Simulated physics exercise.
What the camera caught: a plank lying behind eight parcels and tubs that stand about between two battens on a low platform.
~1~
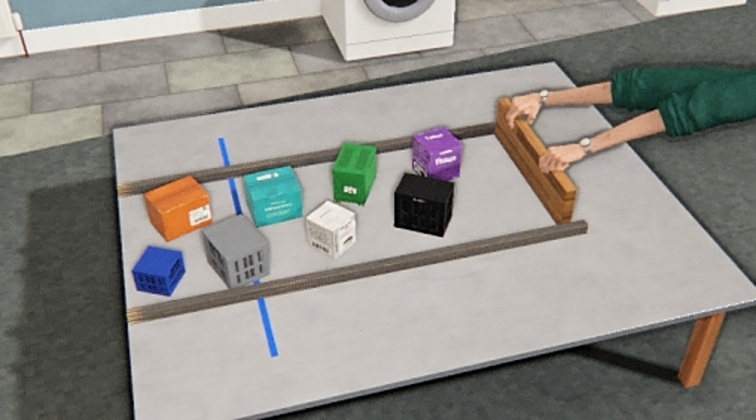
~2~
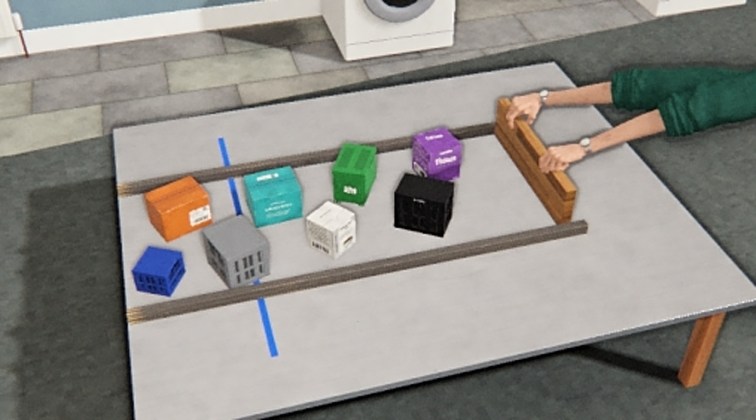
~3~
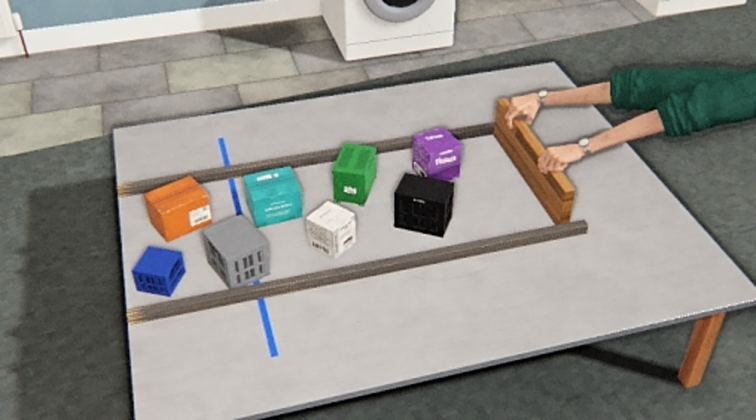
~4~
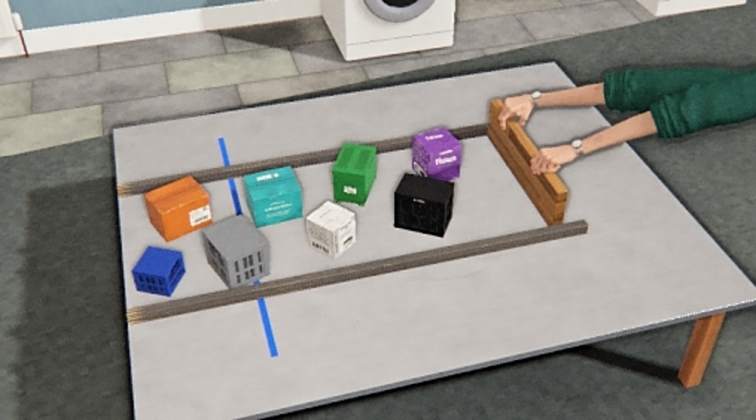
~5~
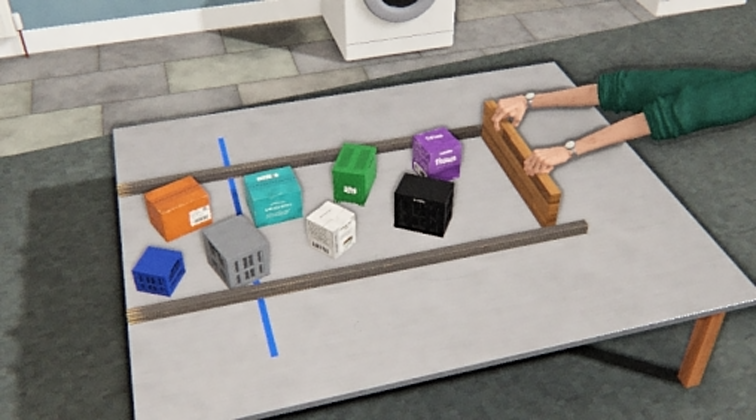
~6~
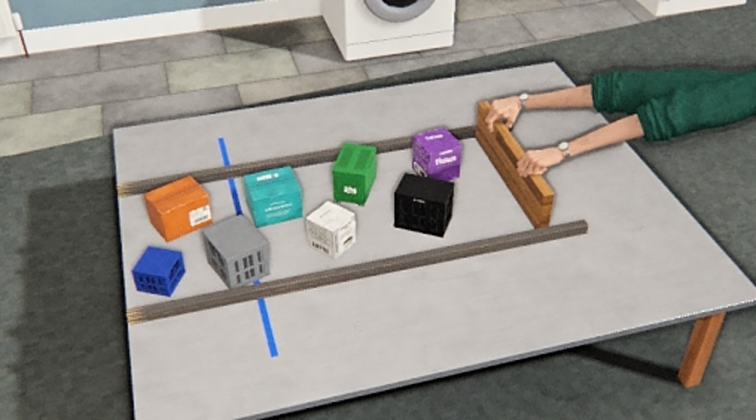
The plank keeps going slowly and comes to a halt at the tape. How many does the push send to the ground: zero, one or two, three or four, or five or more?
Just one or two fall.
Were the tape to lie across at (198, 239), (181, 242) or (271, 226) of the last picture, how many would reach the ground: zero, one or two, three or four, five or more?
Going through the places as listed, I'd say three to four, then five or over, then one or two.
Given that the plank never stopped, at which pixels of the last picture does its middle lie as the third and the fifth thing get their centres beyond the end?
First: Around (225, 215). Next: Around (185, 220).
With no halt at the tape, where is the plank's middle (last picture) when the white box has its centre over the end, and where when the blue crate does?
(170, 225) and (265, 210), roughly.
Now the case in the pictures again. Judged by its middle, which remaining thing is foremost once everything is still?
Turquoise parcel.
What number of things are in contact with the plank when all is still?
It touches 2.
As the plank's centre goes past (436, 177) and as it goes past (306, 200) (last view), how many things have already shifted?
By then 2, and later 7.
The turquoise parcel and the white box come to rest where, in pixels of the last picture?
Around (137, 220), then around (201, 266).
A little later, none off yet; blue crate at rest near (159, 271); orange parcel at rest near (179, 209); grey crate at rest near (236, 253).
When it is over, the number that fall off is one or two; down, orange parcel and blue crate.
